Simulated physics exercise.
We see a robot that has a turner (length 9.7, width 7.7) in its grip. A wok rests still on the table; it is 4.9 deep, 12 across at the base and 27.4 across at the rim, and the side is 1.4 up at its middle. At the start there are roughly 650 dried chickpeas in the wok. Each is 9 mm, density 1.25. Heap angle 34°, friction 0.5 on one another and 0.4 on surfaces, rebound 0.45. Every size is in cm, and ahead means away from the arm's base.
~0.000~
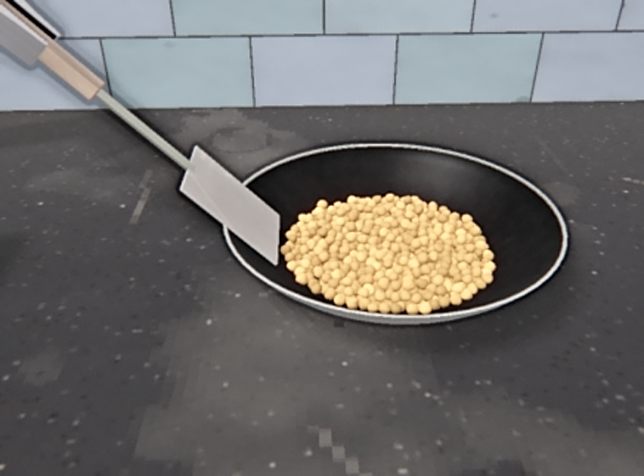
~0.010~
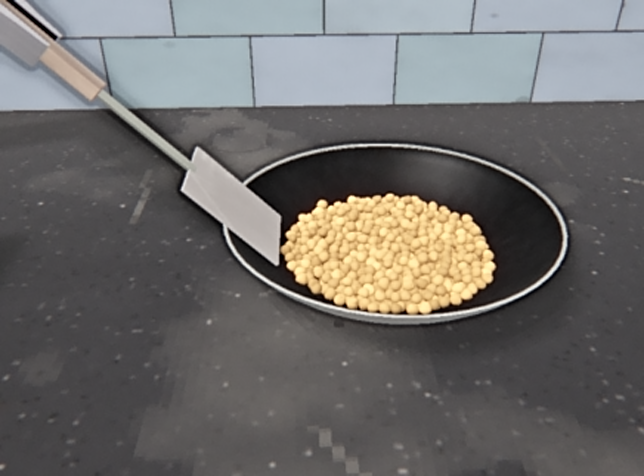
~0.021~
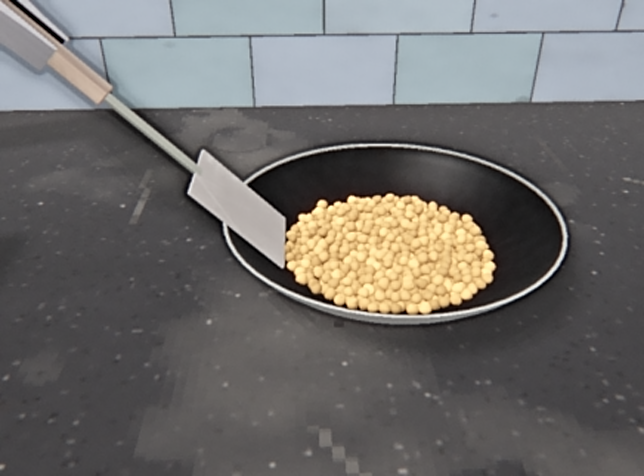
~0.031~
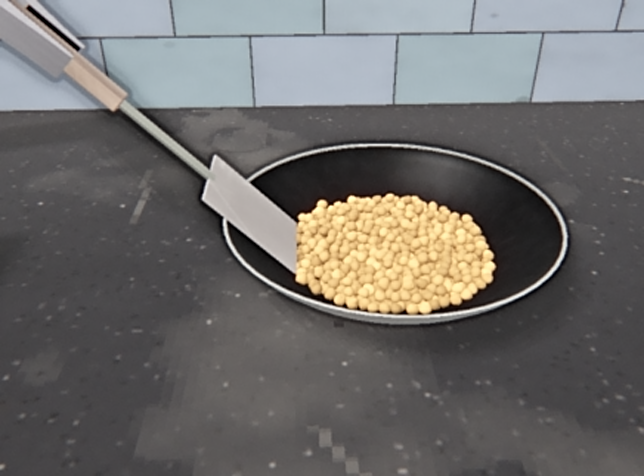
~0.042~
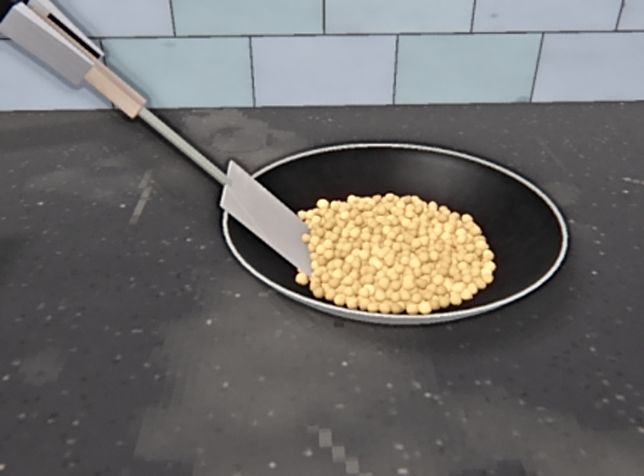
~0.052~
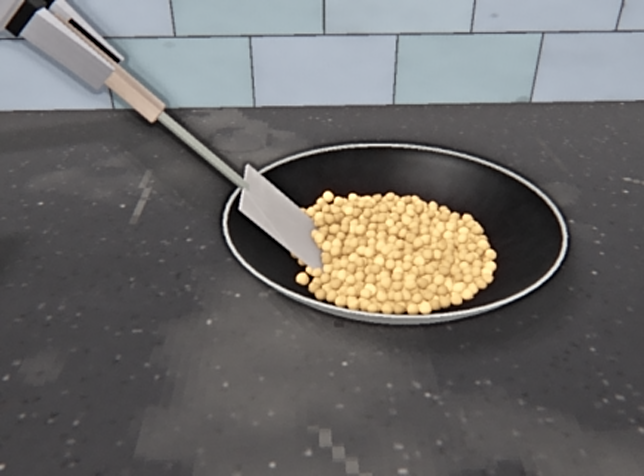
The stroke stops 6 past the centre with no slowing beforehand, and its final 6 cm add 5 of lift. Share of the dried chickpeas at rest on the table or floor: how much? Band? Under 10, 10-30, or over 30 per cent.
10-30 per cent.
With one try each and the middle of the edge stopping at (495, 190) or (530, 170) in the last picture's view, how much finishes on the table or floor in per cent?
First try about 25 percent, second about 30 percent.
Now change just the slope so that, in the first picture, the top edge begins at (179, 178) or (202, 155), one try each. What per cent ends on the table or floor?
I'd say near 15 per cent for the first and near 10 per cent for the second.
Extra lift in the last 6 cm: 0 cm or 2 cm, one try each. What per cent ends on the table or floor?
Roughly 5 per cent, then 10 per cent.
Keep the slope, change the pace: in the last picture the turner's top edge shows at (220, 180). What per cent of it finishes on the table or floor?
Some 5 percent.
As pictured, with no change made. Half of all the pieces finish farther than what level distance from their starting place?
Level distance of around 3 cm.
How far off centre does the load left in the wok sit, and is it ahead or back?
Offset: About 4.0 cm, ahead.
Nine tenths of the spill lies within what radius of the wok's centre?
Around 100 centimetres from the centre.
After 0.08 s, sloping 46°, highest piece 9 above the table; 649 in the wok.
After 0.10 s, sloping 46°, highest piece 12 above the table; 648 in the wok, 1 on the blade or in flight.
After 0.32 s, sloping 46°, highest piece 16 above the table; 562 in the wok, 40 on the table or floor, 47 on the blade or in flight.
After 1.37 s, sloping 46°, highest piece 4 above the table; 562 in the wok, 87 on the table or floor.
At rest, 562 in the wok, 87 on the table or floor. That is 13 % on the table or floor.
